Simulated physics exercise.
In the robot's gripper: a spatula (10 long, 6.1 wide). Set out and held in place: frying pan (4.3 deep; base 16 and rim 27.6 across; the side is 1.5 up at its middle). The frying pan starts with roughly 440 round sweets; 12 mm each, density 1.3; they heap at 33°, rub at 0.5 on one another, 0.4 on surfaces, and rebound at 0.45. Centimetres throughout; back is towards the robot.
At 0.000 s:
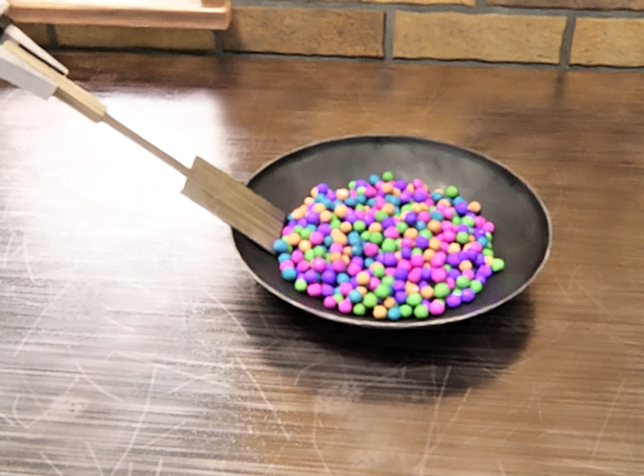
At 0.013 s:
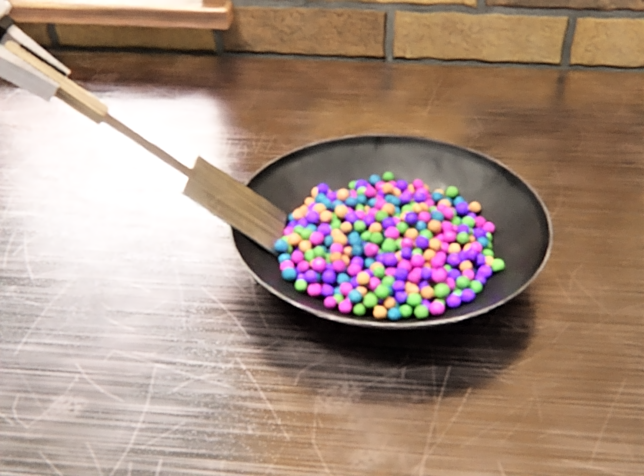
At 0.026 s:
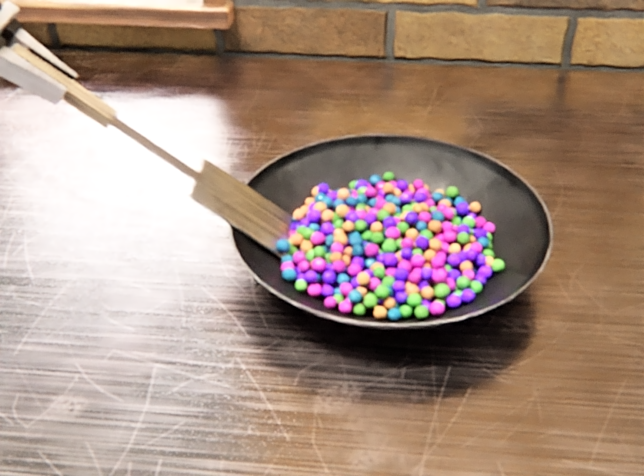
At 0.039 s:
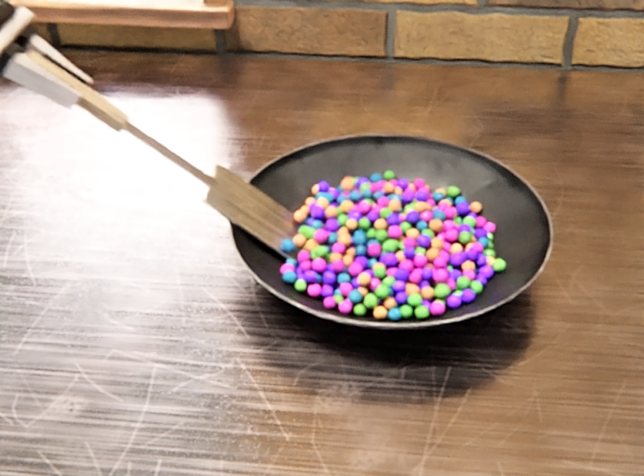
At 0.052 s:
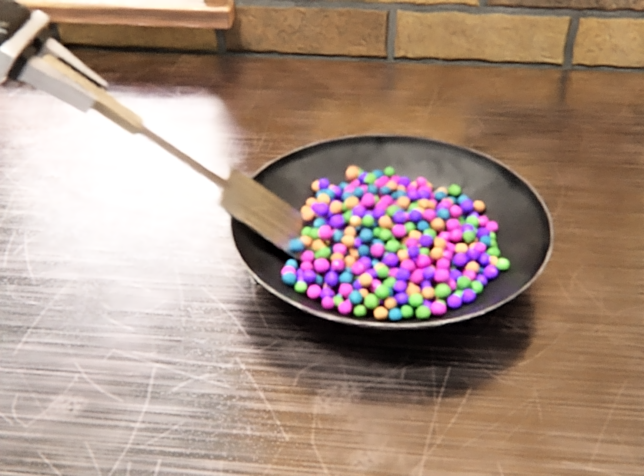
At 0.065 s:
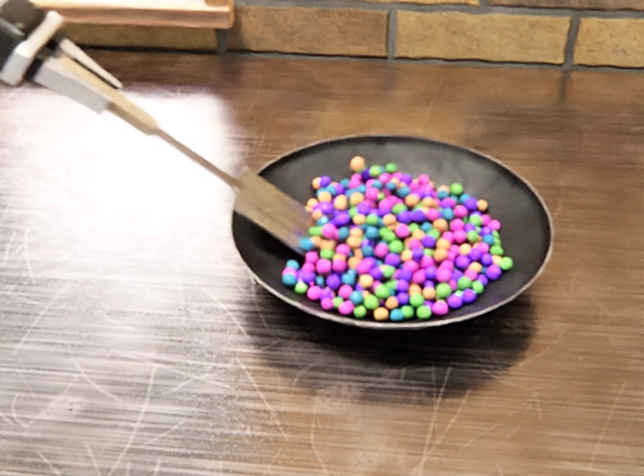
On a brown countertop by a brick wall, a robot gripper's spatula slides rightward into colourful round sweets in a black frying pan.
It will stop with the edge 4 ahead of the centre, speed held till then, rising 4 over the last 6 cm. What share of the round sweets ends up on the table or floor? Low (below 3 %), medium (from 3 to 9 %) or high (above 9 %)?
Share on the table or floor: Medium (from 3 to 9 %).
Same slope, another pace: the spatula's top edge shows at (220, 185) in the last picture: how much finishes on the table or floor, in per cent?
Some 0 per cent.
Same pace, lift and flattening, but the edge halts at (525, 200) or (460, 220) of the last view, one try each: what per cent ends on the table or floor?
Some 25 and 10 per cent.
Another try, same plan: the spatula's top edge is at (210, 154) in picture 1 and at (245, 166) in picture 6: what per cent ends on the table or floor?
Some 0 per cent.
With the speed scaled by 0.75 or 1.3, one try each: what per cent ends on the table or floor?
About 0 and 10 per cent.
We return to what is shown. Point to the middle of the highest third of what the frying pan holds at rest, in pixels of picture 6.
Near (456, 232).
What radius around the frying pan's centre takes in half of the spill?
Roughly 34 cm.
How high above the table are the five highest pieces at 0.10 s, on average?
About 5 cm.
By 0.10 s, sloping 38°, highest piece 5 above the table; 439 in the frying pan.
By 0.13 s, sloping 38°, highest piece 6 above the table; 439 in the frying pan.
By 0.34 s, sloping 38°, highest piece 7 above the table; 415 in the frying pan, 18 on the table or floor, 6 on the blade or in flight.
By 1.39 s, sloping 38°, highest piece 4 above the table; 413 in the frying pan, 26 on the table or floor.
Final count, 413 in the frying pan, 26 on the table or floor. That is 6 % on the table or floor.
